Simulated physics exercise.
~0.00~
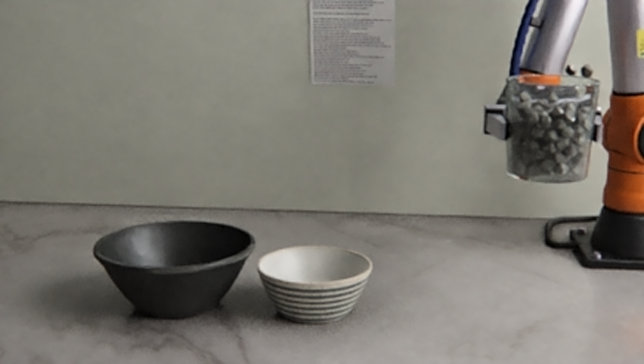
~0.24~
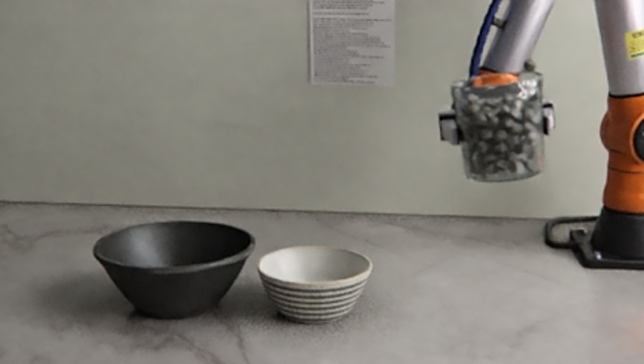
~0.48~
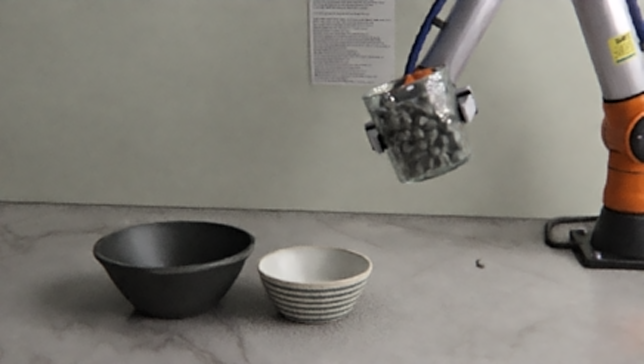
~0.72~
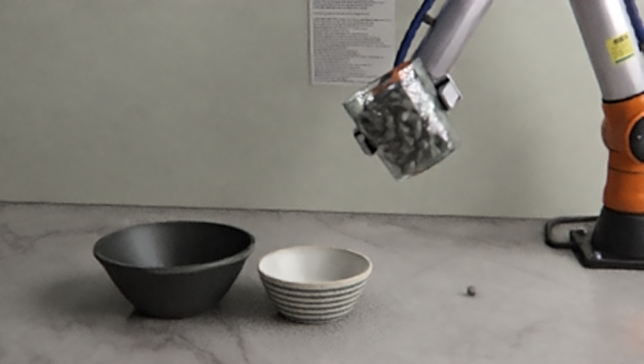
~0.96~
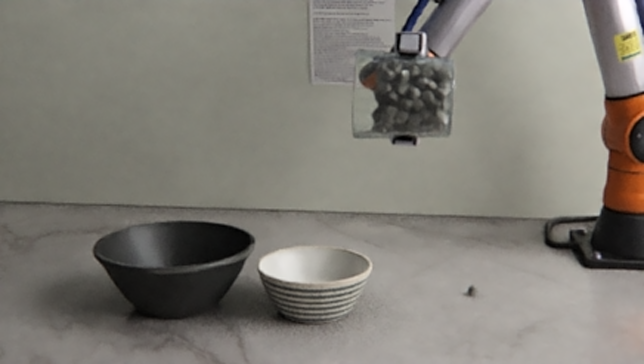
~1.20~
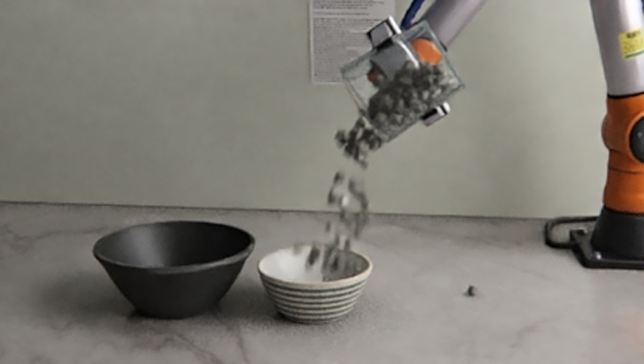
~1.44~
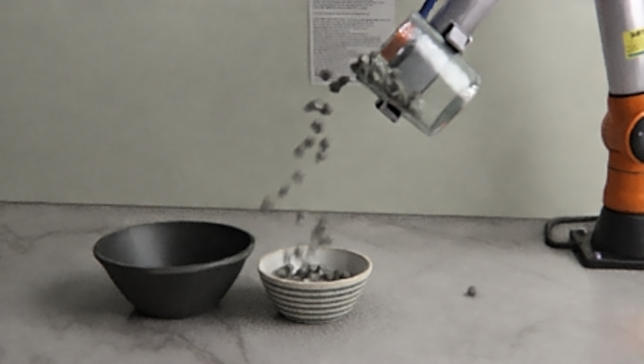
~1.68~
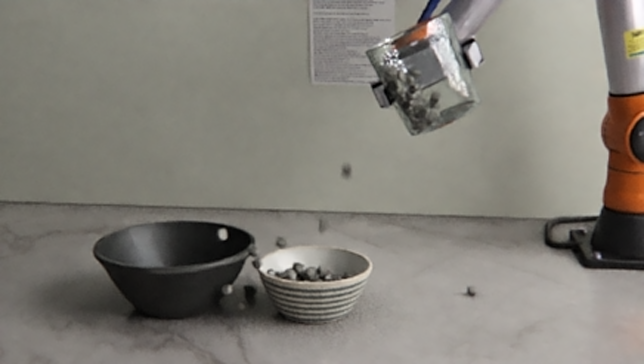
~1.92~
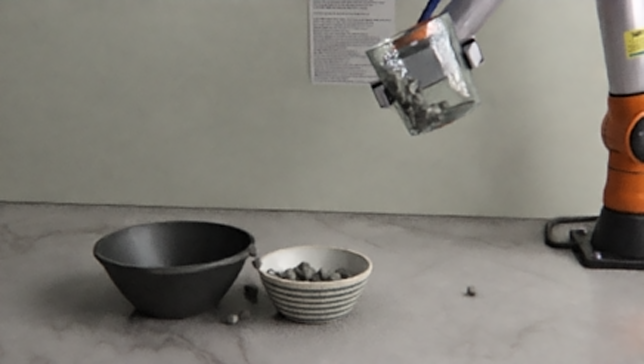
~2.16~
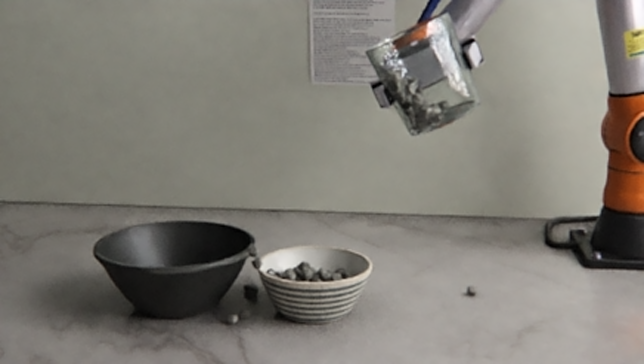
A robotic arm with orange joints moves a clear beaker of small grey pebbles leftward above a grey marbled table, seen from the side against a pale green wall with a printed sheet. On the left stand a wide black bowl and a smaller, pale striped bowl. As the beaker leans, a stray pebble drops onto the table. The arm tips it further, and pebbles stream into the striped bowl, with some falling between the bowls. The beaker tilts back and stops, still holding some pebbles, while the striped bowl holds a heap and a few lie on the table.
